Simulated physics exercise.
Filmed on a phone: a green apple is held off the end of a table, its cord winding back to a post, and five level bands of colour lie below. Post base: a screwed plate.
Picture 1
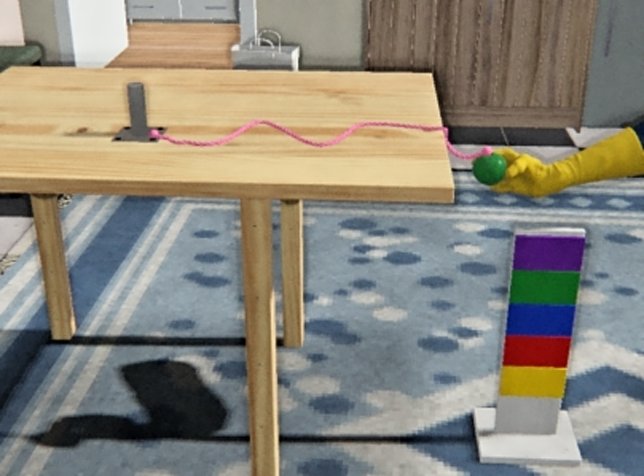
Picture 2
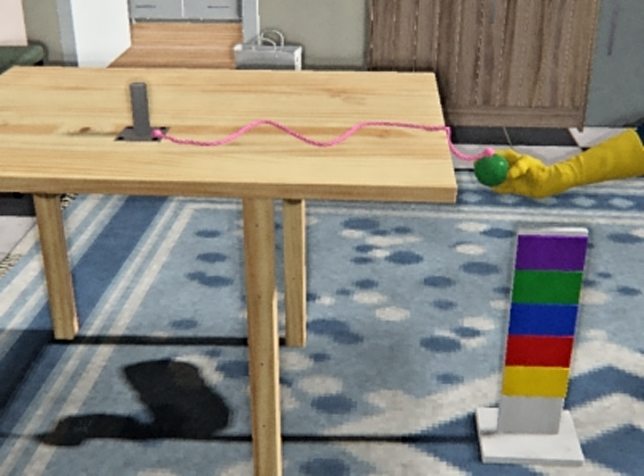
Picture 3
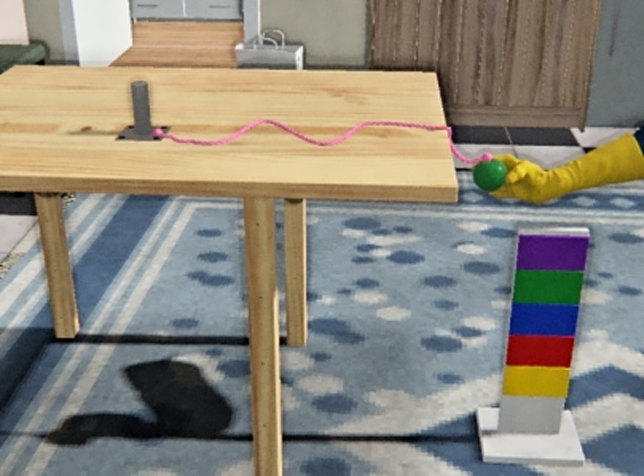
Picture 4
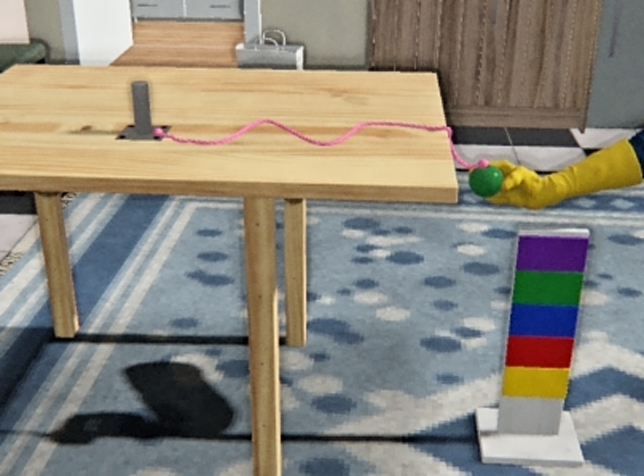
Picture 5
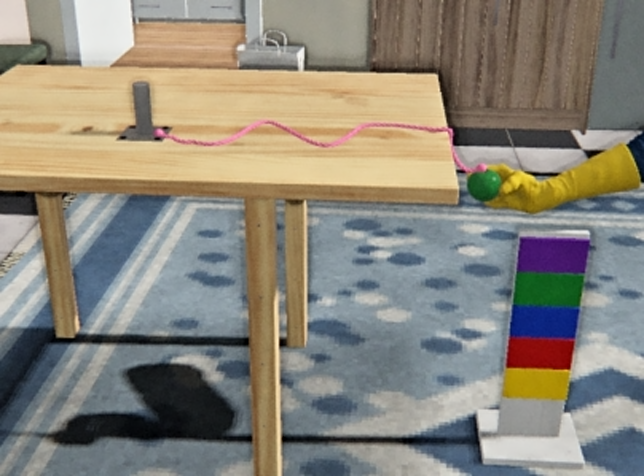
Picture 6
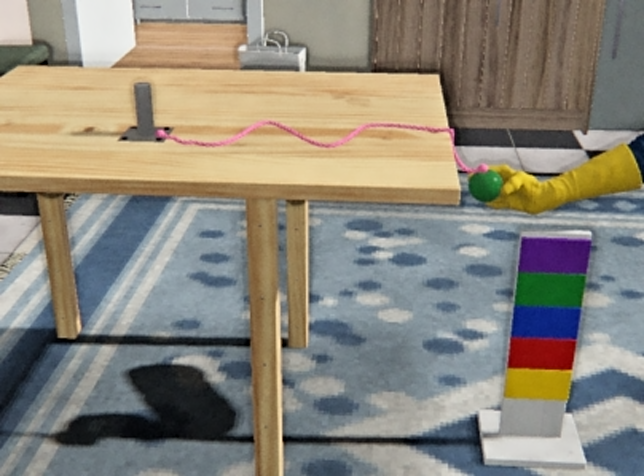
The footage shows a yellow-gloved hand holding a green apple just off the right end of a wooden table, lowering it very slightly, while a wavy pink cord trails back to a grey post and the coloured bands stay still.
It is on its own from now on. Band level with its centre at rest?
Blue.
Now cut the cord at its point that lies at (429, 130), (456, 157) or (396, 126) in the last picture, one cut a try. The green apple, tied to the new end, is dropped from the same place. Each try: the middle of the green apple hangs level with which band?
For the first: Purple; for the second: Green; for the third: Higher than all five.
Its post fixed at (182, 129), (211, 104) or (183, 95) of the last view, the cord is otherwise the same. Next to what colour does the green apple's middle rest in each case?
First try: Red; second try: Red; third try: Blue.
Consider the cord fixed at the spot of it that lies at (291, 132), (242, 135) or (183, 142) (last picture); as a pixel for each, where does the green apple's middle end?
It ends up near (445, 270) the first time, (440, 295) the second and (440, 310) the third.
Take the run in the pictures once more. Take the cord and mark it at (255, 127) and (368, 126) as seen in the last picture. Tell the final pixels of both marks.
The first one ends up at (300, 134) and the second one at (448, 178).
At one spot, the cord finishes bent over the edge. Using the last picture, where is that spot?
That spot is roughly at (351, 137).
Soon after, apple near (473, 295); level with green.
Then, apple near (421, 309); level with blue.
Further on, apple near (447, 320); level with blue.
At rest, apple near (438, 320); level with blue. At blue.
